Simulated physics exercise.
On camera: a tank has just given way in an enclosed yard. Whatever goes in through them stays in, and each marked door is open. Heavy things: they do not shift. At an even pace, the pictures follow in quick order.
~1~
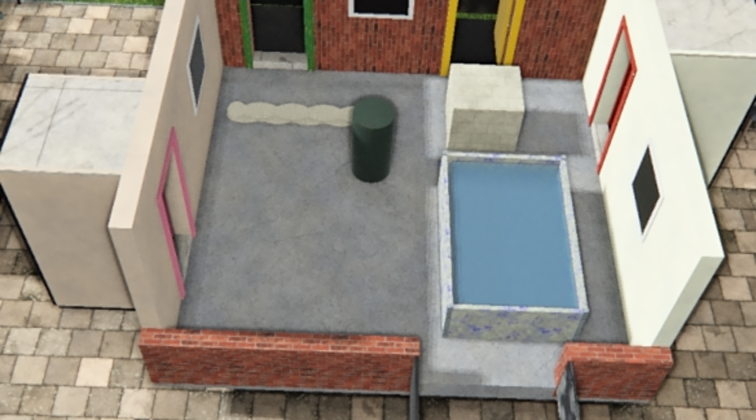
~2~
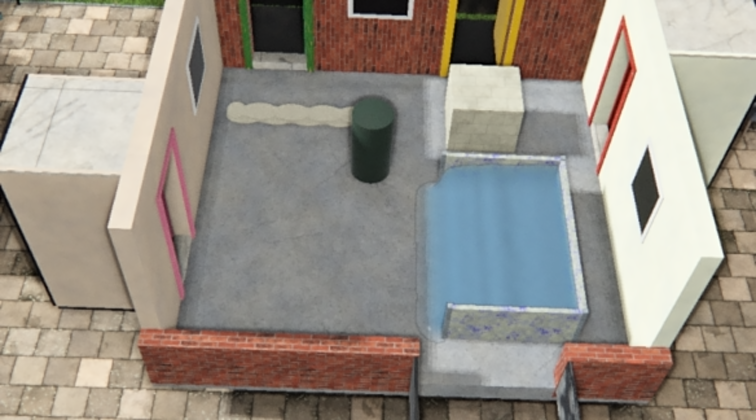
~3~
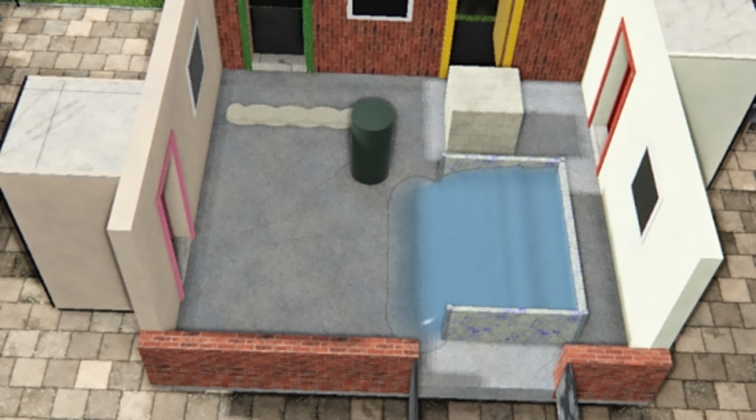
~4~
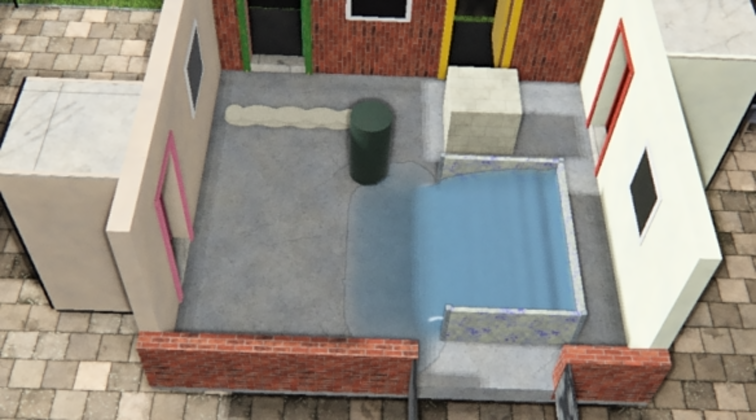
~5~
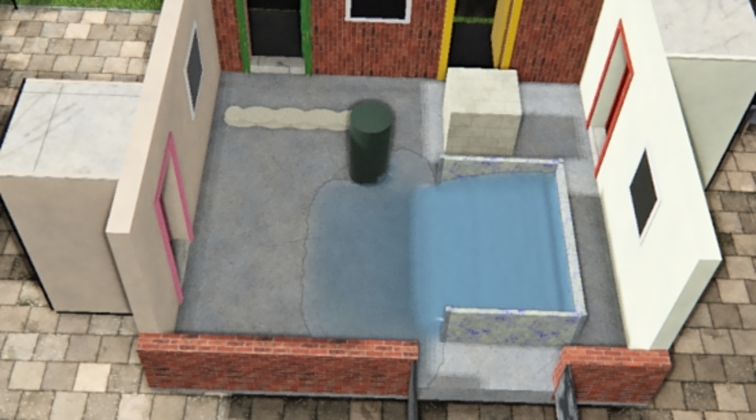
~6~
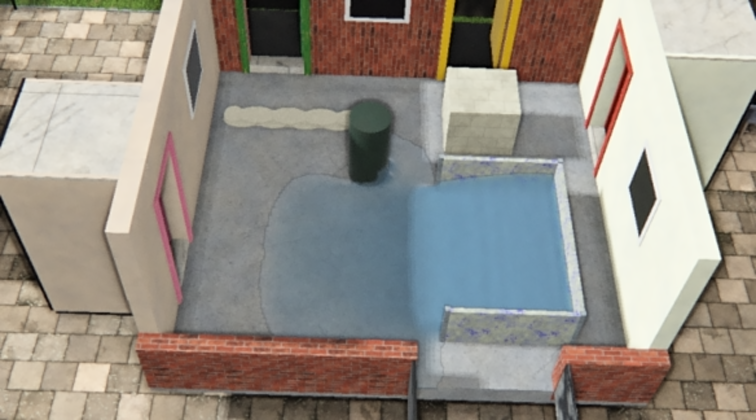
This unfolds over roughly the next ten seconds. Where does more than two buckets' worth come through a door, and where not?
The yellow door will be over the cap. The green door will be at or under the cap. The red door will be at or under the cap. The pink door will be over the cap.
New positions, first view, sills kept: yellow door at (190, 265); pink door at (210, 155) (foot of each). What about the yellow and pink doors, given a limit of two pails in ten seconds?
Yellow door: Exceeds the limit; pink door: Exceeds the limit.
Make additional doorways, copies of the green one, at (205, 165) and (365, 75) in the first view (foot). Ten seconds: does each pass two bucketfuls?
Going in order, the first one exceeds it and the second one stays short.
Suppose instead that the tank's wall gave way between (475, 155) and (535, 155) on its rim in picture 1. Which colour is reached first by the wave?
First: The door marked red.
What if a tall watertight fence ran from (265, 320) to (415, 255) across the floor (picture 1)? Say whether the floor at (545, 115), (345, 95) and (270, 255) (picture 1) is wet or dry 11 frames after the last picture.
Taking the points in order, they are high and dry, high and dry and inundated.
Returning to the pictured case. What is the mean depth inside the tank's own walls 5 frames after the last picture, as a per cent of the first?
Roughly 42 per cent.
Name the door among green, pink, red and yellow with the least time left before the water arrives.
That would be the pink-painted one.
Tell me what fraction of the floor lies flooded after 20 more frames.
Roughly 65 percent.
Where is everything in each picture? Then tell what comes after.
The first frame shows the tank at (510, 231) is whole and still.
In the second frame, water pours out at (445, 248) and has run to (428, 188).
In the third frame, the front is at a hidden place, out from the gap at (445, 251).
In the fourth frame, the front is at (391, 167), out from the gap at (443, 253).
In the fifth frame, water pours out at (443, 254) and has run to a hidden place.
In the sixth frame, the front is at (269, 309), out from the gap at (443, 254).
A moment on, water covers 50 % of the floor; the yellow door not reached, the green door not reached, the red door not reached, the pink door over two buckets in.
Next, water covers 60 % of the floor; the yellow door not reached, the green door not reached, the red door not reached, the pink door far over two buckets in.
Then, water covers 65 % of the floor; the yellow door wet at the sill, nothing in, the green door wet at the sill, nothing in, the red door not reached, the pink door far over two buckets in.
Later, water covers 80 % of the floor; the yellow door under two buckets in, the green door wet at the sill, nothing in, the red door not reached, the pink door far over two buckets in.
In the end, water covers 95 % of the floor; the yellow door over two buckets in, the green door wet at the sill, nothing in, the red door wet at the sill, nothing in, the pink door far over two buckets in.
